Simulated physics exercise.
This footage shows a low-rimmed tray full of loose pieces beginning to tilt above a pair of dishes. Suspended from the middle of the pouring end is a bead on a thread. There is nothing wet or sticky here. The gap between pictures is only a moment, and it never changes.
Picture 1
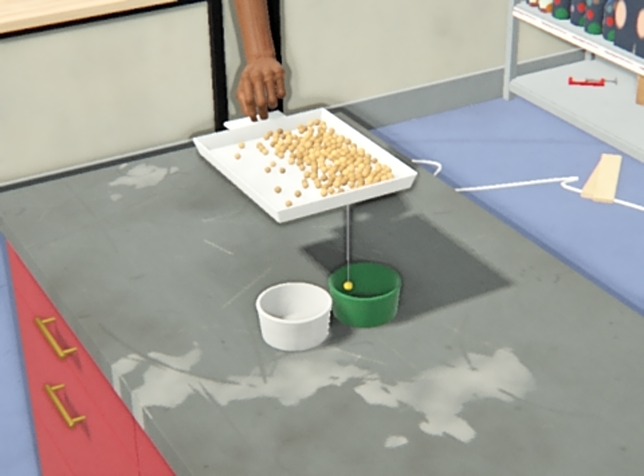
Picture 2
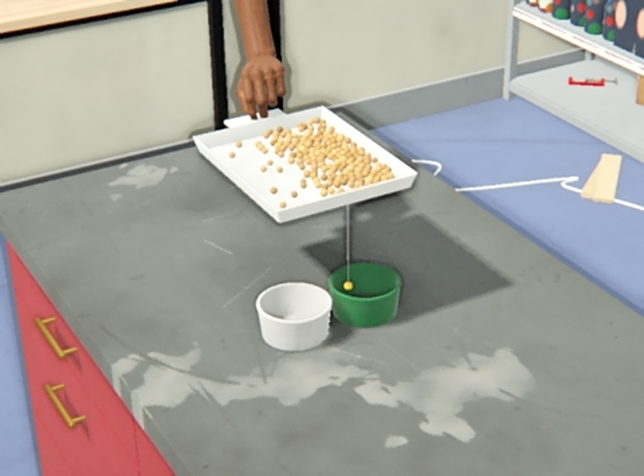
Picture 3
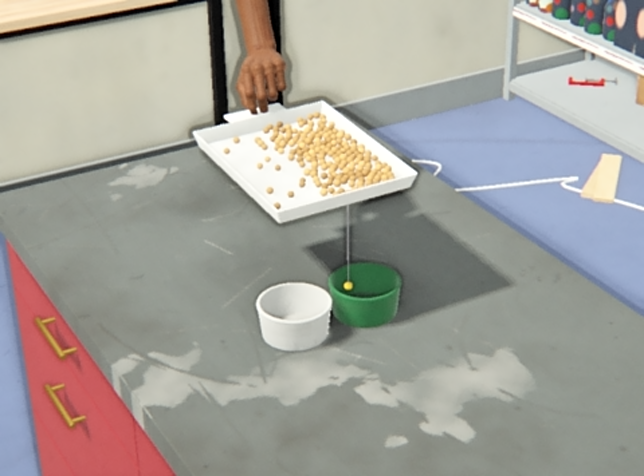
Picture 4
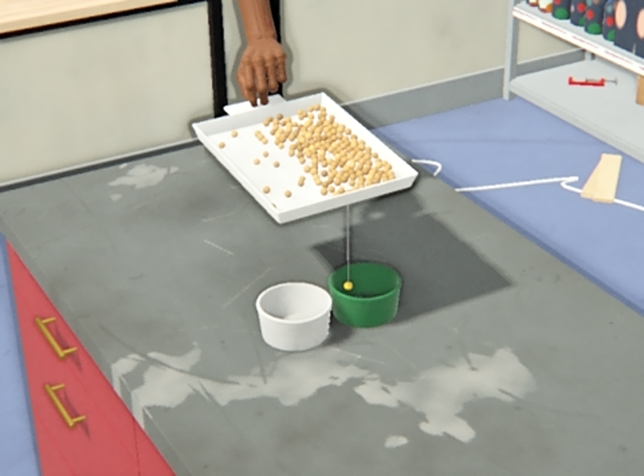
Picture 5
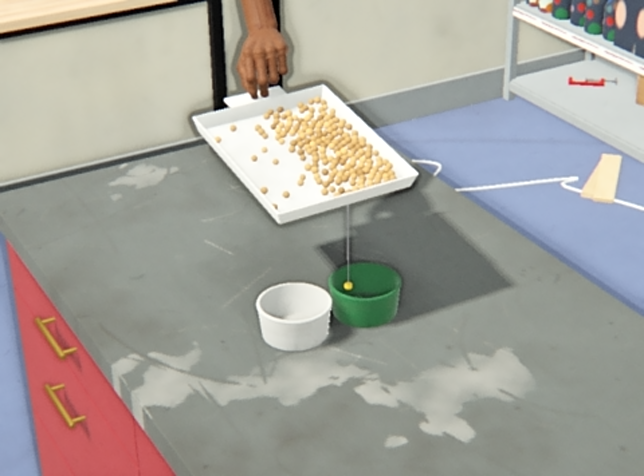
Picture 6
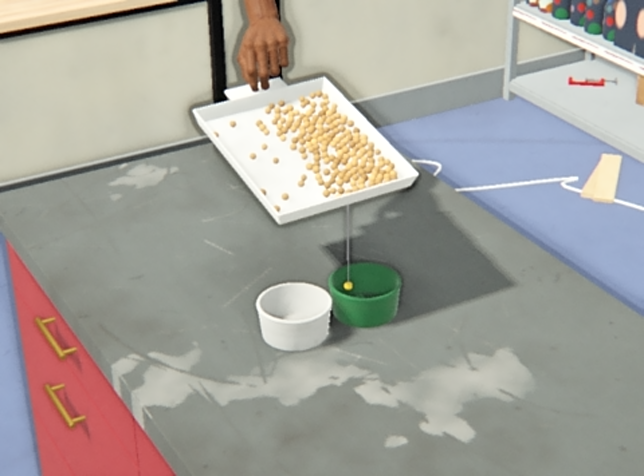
A hand slowly raising the back of a white tray, tilting round wooden beads above white and green dishes.
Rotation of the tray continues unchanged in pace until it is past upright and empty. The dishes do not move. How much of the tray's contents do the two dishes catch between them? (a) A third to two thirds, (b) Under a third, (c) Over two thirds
The answer is b.
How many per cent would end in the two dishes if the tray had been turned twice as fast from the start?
Close to 0 in a hundred.
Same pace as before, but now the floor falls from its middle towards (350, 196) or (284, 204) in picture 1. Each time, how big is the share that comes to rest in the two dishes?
Respectively 0 % and 40 %.
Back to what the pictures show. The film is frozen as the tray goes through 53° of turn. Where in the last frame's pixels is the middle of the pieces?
Close to (346, 182).
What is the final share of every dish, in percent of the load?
Left dish 0, right dish 0 %.
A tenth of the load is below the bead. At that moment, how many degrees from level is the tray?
Somewhere near 65 degrees, I'd say.
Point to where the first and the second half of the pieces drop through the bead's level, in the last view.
The opening part goes through (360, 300); what follows goes through (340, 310).
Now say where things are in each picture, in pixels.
In the first picture, corners of the pouring end at (279, 208) and (410, 173), level; middle of the load at (331, 158), round wooden beads; left dish at (312, 331); right dish at (383, 309); bead on its thread at (348, 286).
In the second picture, corners of the pouring end at (279, 208) and (410, 173), level; middle of the load at (331, 157).
In the third picture, corners of the pouring end at (280, 208) and (410, 173), tipped barely, lowest at the left corner; middle of the load at (331, 154), a small part on the move.
In the fourth picture, corners of the pouring end at (280, 209) and (411, 173), tipped a little, lowest at the left corner; middle of the load at (331, 150), a small part on the move.
In the fifth picture, corners of the pouring end at (280, 210) and (411, 173), tipped a little, lowest at the left corner; middle of the load at (332, 147), a small part on the move.
In the sixth picture, corners of the pouring end at (281, 211) and (412, 173), tipped a little, lowest at the left corner; middle of the load at (334, 145), most on the move; left dish at (312, 331); right dish at (383, 309).
Soon after the last picture, tray tipped steeply; nearly all on the tray; a stray few outside both; a stray few in the air.
A little later, tray tipped right over; a small part on the tray; most outside both; about a quarter in the air.
Later still, tray tipped past a quarter turn; a stray few in the left dish; a stray few in the right dish; nearly all outside both.
By the end, tray tipped past a quarter turn; a stray few in the left dish; a stray few in the right dish; nearly all outside both.
